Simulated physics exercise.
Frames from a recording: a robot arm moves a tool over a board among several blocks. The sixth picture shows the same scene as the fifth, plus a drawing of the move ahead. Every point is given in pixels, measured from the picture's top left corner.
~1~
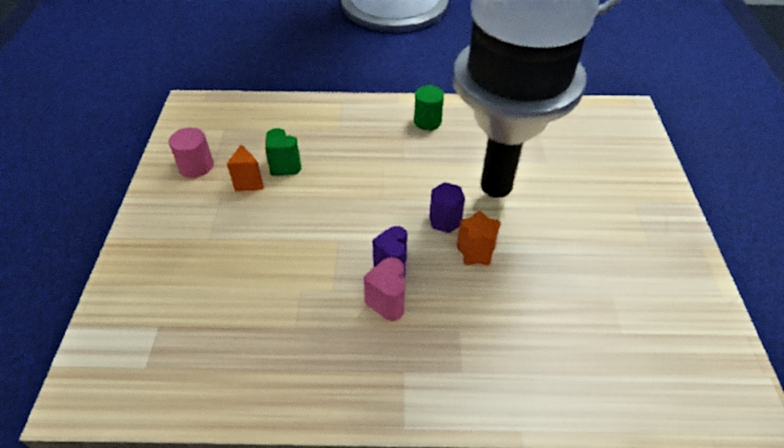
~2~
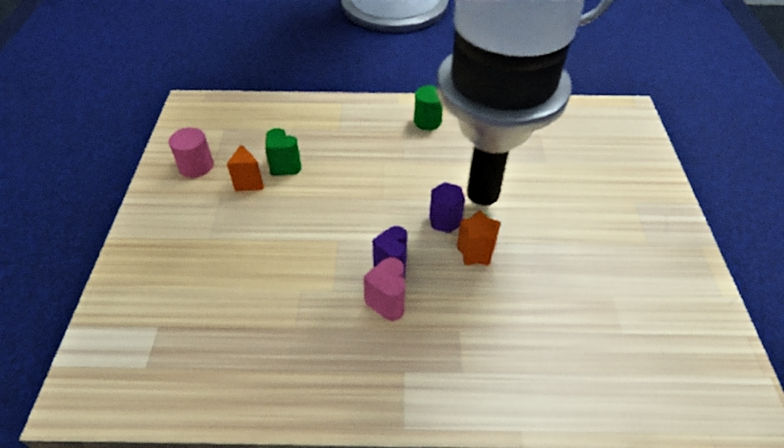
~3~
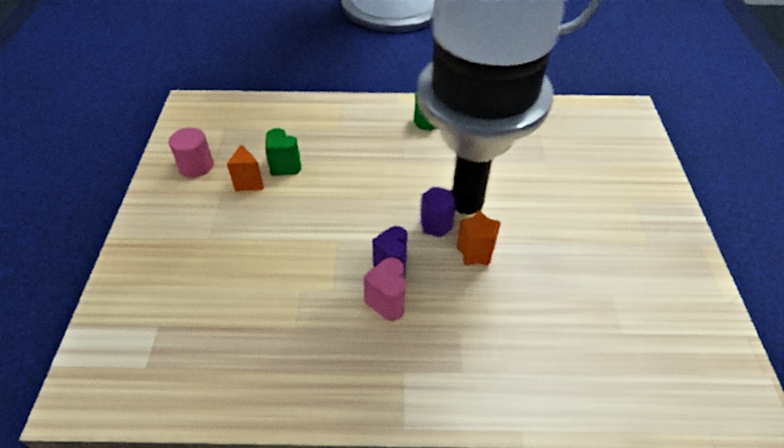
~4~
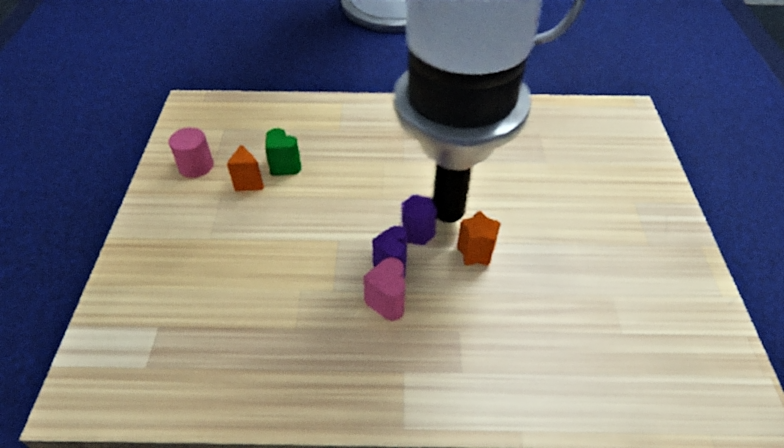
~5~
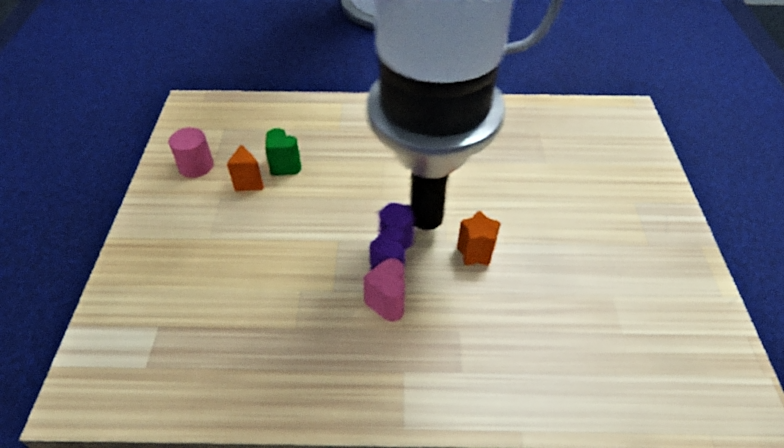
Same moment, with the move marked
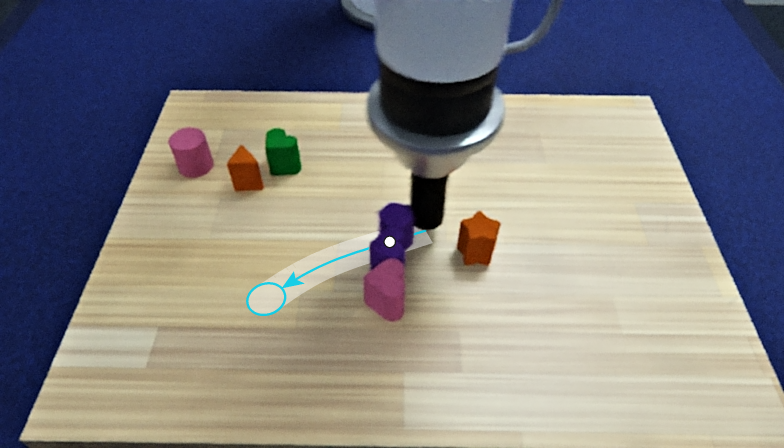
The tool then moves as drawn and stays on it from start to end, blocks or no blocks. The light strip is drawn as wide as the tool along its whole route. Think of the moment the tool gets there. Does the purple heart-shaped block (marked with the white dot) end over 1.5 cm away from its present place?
Going by the path, yes.
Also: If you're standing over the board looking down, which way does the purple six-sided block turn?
Clockwise rotation.
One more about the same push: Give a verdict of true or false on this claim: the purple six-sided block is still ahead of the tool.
That statement is not accurate.
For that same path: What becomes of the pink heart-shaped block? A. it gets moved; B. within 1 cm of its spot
B
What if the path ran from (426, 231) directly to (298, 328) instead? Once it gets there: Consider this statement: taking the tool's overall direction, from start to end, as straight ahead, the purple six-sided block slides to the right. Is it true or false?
The claim holds.
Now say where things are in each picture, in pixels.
The first frame shows tool tip at (496, 188); block tops, pink heart-shaped block at (388, 276); purple heart-shaped block at (392, 240); purple six-sided block at (448, 193); orange star at (481, 225).
The second frame shows tool at (483, 196); blocks unchanged.
The third frame shows tool at (467, 204); purple six-sided block at (439, 197).
The fourth frame shows tool at (448, 212); purple six-sided block at (419, 206).
The fifth frame shows tool at (426, 219); pink heart-shaped block at (388, 277); purple heart-shaped block at (390, 242); purple six-sided block at (396, 213); orange star at (481, 225).
Path on the board, from (426, 231) via (373, 247) and (318, 267), ending at (266, 299); the dot is on the purple heart-shaped block.
The first path, step by step. One third of the way, tool at (371, 236); purple heart-shaped block at (375, 249), turned 65° anticlockwise; purple six-sided block at (336, 226).
Two thirds of the way, tool at (315, 256); purple heart-shaped block at (370, 251), turned 95° anticlockwise; purple six-sided block at (275, 242), turned 30° clockwise.
At the end, tool at (263, 288); pink heart-shaped block in place; purple heart-shaped block at (370, 251), turned 95° anticlockwise; purple six-sided block at (232, 255), turned 105° clockwise; orange star in place.
